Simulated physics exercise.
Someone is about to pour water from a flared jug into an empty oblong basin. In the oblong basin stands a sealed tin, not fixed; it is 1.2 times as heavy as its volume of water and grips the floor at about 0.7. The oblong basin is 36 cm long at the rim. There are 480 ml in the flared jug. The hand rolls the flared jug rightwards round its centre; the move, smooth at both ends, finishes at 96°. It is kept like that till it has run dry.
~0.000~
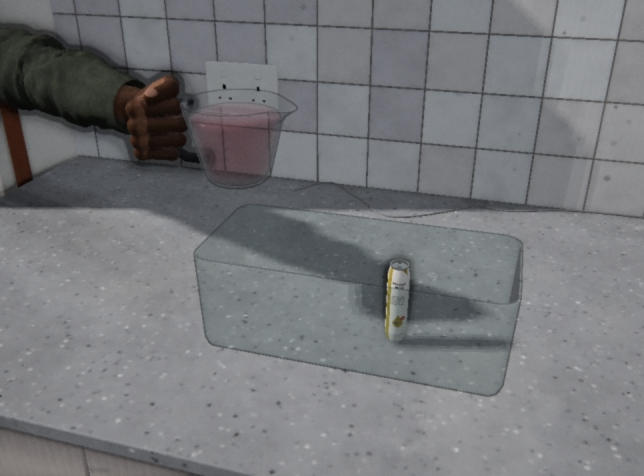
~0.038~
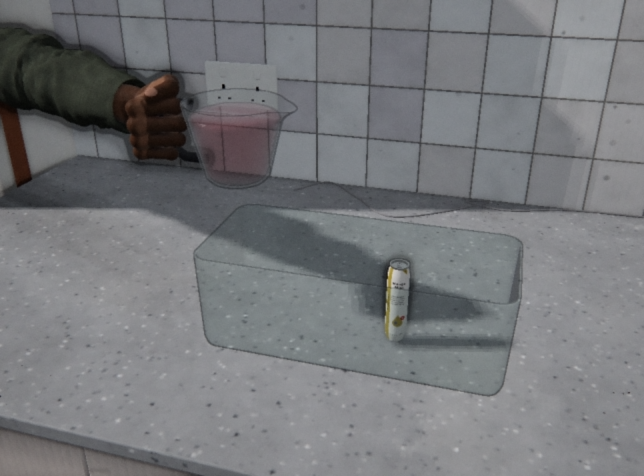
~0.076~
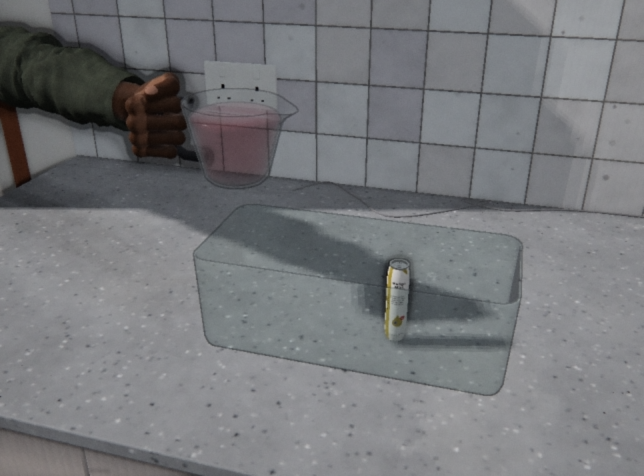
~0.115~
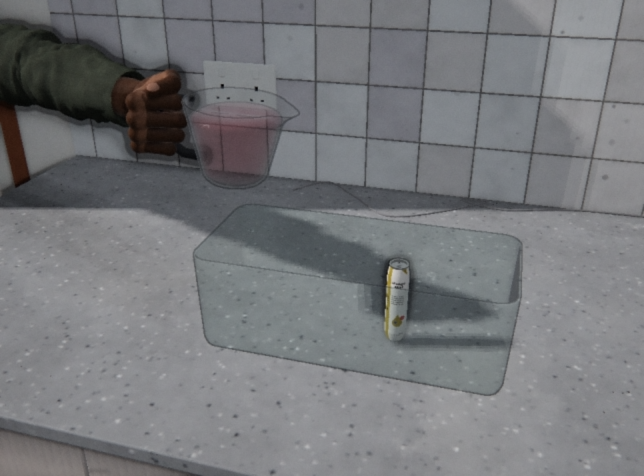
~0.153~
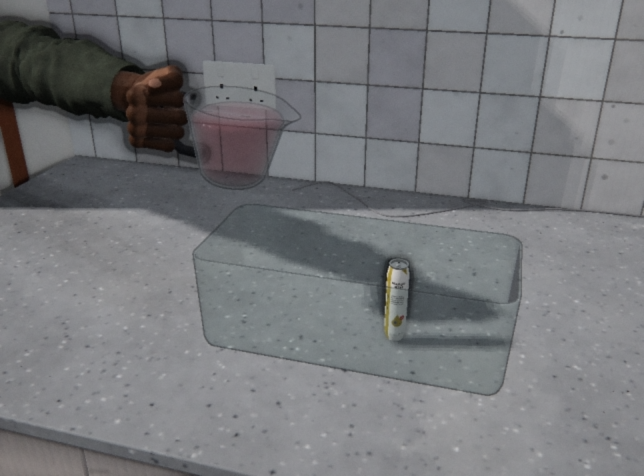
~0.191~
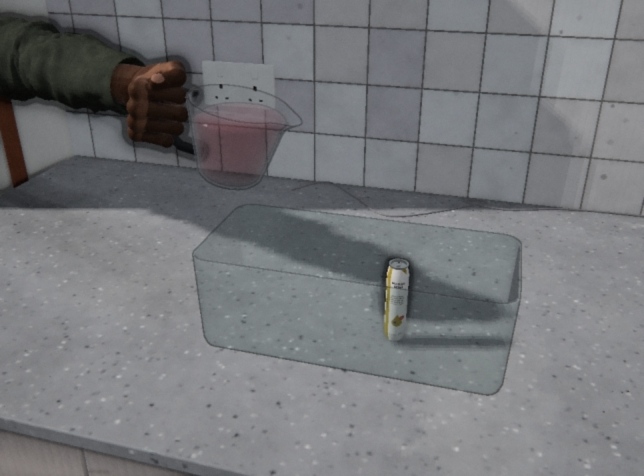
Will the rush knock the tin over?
It keeps standing.
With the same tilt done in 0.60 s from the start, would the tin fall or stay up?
Then it remains upright.
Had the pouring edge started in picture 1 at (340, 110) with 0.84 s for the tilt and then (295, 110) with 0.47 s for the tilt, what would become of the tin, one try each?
First it goes over; then it keeps standing.
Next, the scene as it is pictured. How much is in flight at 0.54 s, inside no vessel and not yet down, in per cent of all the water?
Some 24 per cent.
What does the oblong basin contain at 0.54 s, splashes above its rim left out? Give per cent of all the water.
About 12 per cent.
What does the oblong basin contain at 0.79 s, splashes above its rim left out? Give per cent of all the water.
About 78 per cent.
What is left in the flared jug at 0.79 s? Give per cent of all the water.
Near 12 in a hundred.
Then, 0.54 s in, the tilt is 68° and 62 per cent is still to pour; the tin stands where it began.
Then, 0.79 s in, the tilt is 95° and 11 per cent is still to pour; the tin stands where it began.
Then, 1.05 s in, the tilt is 96° and 0 per cent is still to pour; the tin stands where it began.
Then, 1.34 s in, the tilt is 96° and 0 per cent is still to pour; the tin stands where it began.
Finally, the tin stands where it began.
